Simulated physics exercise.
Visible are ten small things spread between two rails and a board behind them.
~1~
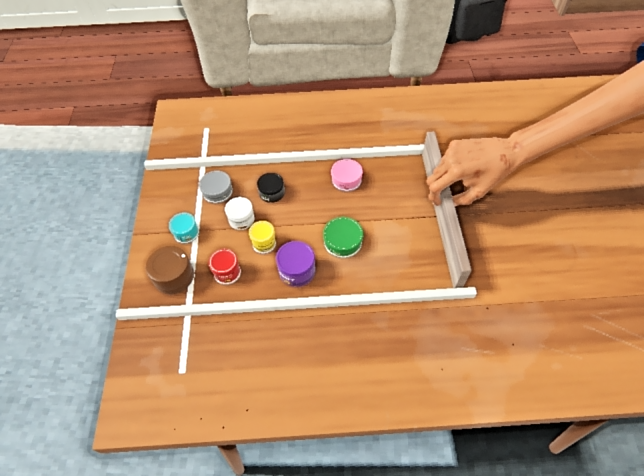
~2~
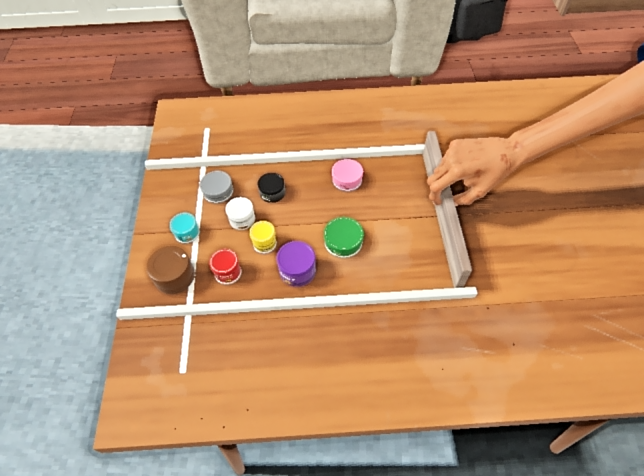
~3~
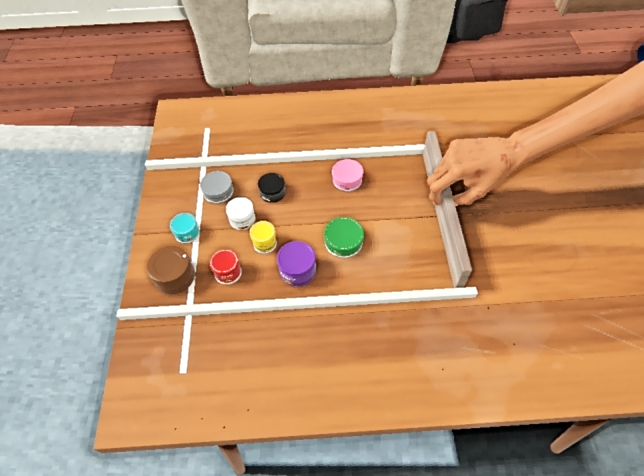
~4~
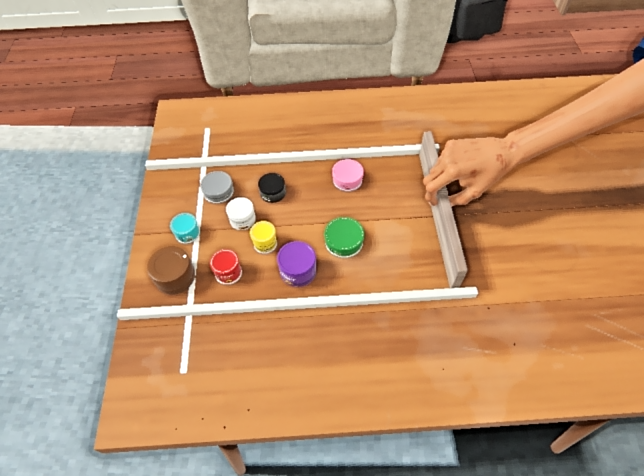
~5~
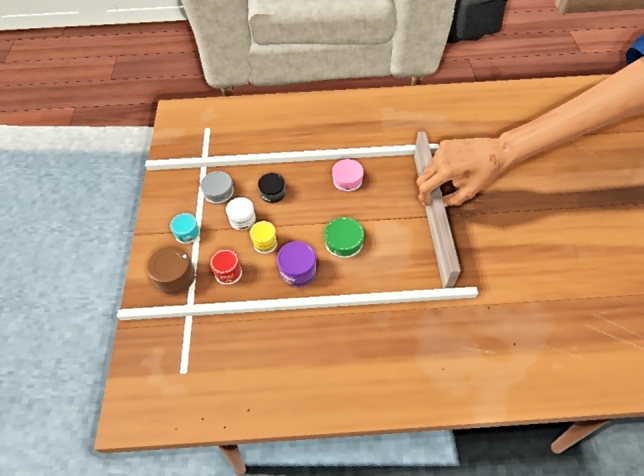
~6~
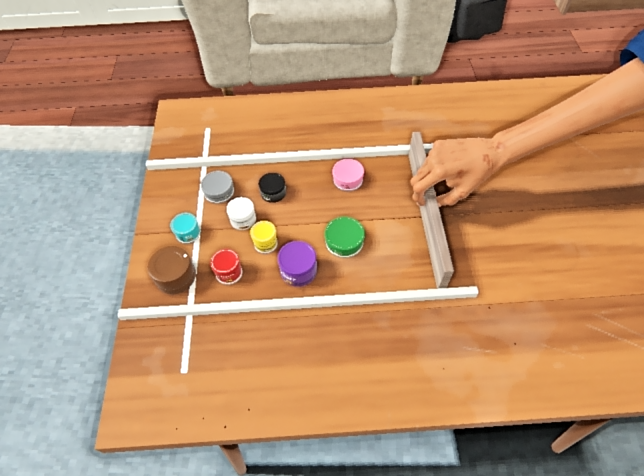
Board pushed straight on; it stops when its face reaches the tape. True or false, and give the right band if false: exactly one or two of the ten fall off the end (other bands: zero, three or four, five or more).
True.
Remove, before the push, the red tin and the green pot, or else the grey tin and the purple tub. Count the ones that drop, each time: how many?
Falls come to 0 the first time and 0 the other time.
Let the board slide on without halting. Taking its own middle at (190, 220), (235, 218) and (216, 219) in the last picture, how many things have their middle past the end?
Respectively 1, 0 and 0.
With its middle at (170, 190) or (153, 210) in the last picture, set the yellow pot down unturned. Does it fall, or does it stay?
Taking them in order, it stays put and then it stays put.
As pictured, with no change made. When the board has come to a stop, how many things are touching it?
That number would be 4.
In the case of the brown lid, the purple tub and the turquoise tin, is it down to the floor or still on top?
My call is that the brown lid ends up off, the purple tub stays where it is, and the turquoise tin stays where it is.
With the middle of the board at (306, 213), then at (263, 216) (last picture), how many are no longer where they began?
The first number is 5, the next one 8.
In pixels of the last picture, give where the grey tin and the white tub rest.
One ends up near (156, 181) and the other near (184, 216).
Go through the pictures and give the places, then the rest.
Brown lid (171, 270); turquoise tin (184, 228); grey tin (216, 187); board (444, 205); tape (196, 231), in the first picture.
Turquoise tin (185, 228); red tin (226, 267), in the second picture.
Grey tin (217, 187); black tub (272, 188), in the third picture.
Brown lid (172, 270); pink pot (348, 175), in the fourth picture.
Turquoise tin (186, 229); green pot (344, 238), in the fifth picture.
Brown lid (172, 270); turquoise tin (186, 229); grey tin (218, 187); board (428, 206); tape (198, 231), in the sixth picture.
Soon after, none off yet; brown lid at rest near (172, 270); turquoise tin at rest near (186, 229); grey tin at rest near (218, 187).
After that, none off yet; brown lid displaced a little near (151, 271); turquoise tin at rest near (185, 228); grey tin displaced about its own width near (189, 182).
In the end, the number that fall off is one or two; gone, brown lid.
